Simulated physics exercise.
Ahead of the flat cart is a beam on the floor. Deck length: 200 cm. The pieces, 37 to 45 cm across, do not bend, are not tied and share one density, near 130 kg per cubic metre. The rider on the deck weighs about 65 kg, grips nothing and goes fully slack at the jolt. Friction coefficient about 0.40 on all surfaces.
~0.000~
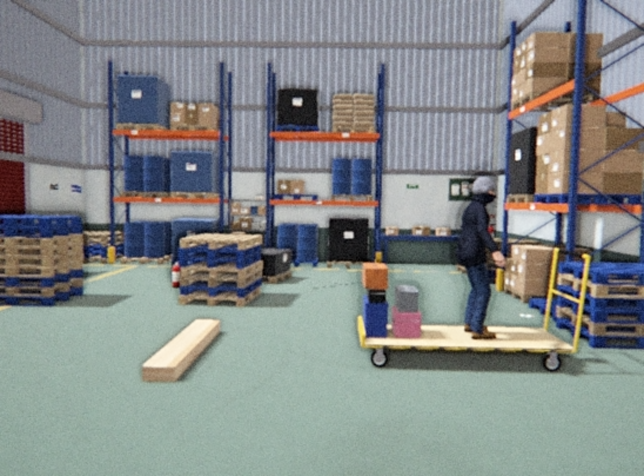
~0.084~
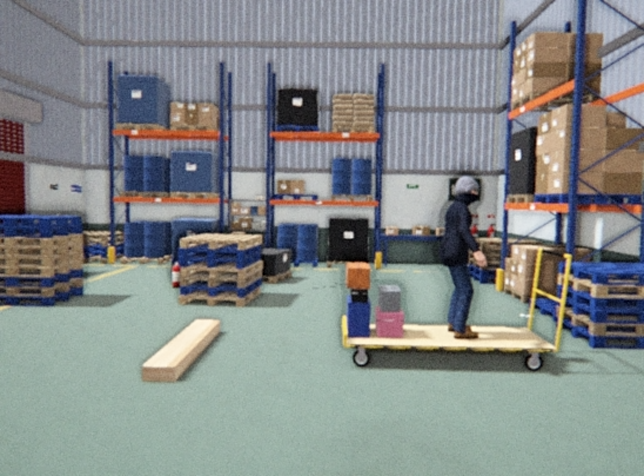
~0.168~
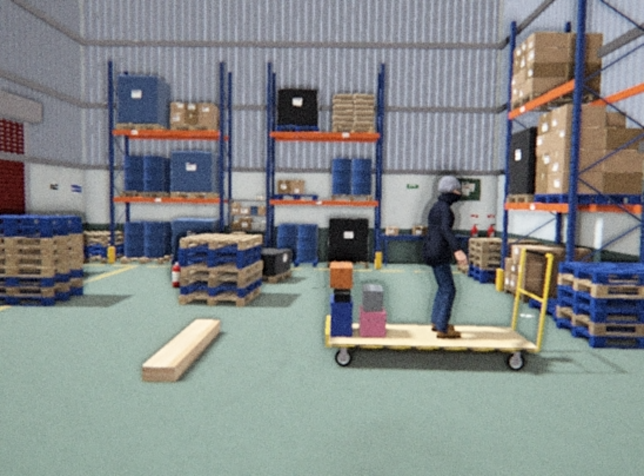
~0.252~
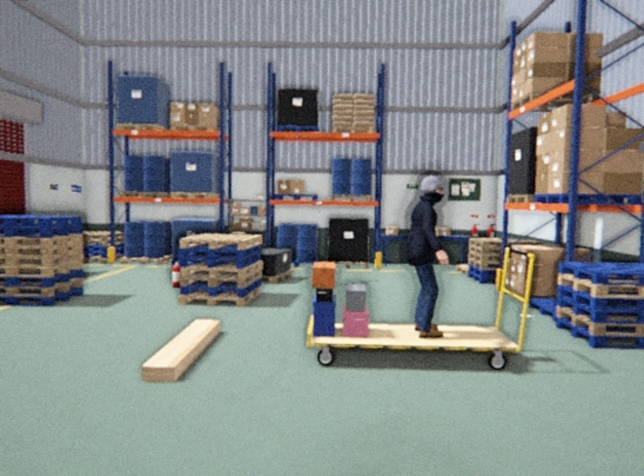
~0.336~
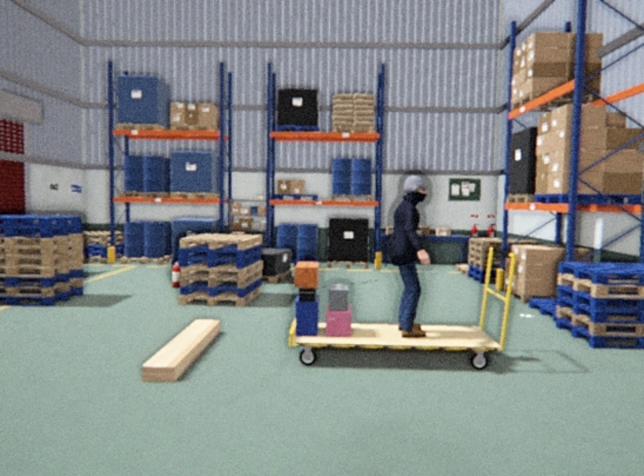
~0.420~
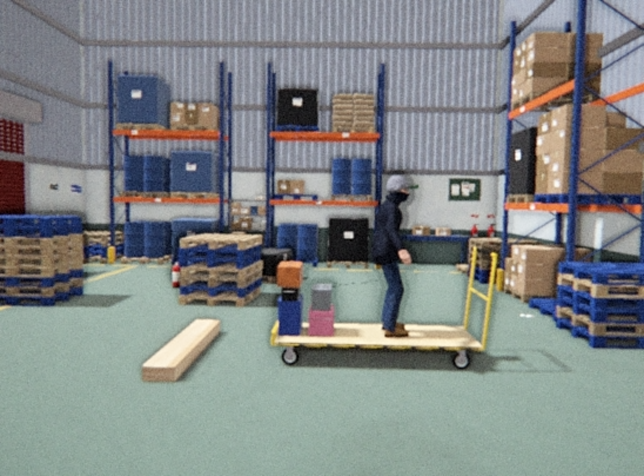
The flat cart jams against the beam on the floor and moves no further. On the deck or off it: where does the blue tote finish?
At this pace the blue tote keeps its place on the deck.
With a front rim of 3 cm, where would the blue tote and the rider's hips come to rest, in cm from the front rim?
In that case blue 110 past, hips 10 past.
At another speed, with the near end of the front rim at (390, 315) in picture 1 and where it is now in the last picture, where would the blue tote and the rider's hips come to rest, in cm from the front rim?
Then blue 30 past, hips 90 past.
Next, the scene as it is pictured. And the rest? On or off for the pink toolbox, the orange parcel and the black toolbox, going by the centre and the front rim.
In the end: Pink on, orange off, black off.
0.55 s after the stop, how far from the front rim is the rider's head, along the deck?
Some 60 cm behind it.
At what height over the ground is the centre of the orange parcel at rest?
About 10 cm.
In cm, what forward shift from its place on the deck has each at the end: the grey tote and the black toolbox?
Grey 25, black 75.
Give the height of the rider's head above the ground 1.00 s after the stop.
About 70 cm.
After 0.84 s the deck stops.
After 1.39 s the blue tote is 7 cm behind the rim, tilted 40°, near (199, 309) in the last picture's view.
After 1.84 s the blue tote is 7 cm behind the rim, tilted 40°, near (200, 310) in the last picture's view.
Final state at 3.2 s, past the rim, orange parcel and black toolbox; behind it, blue tote, pink toolbox, grey tote and the rider's hips.
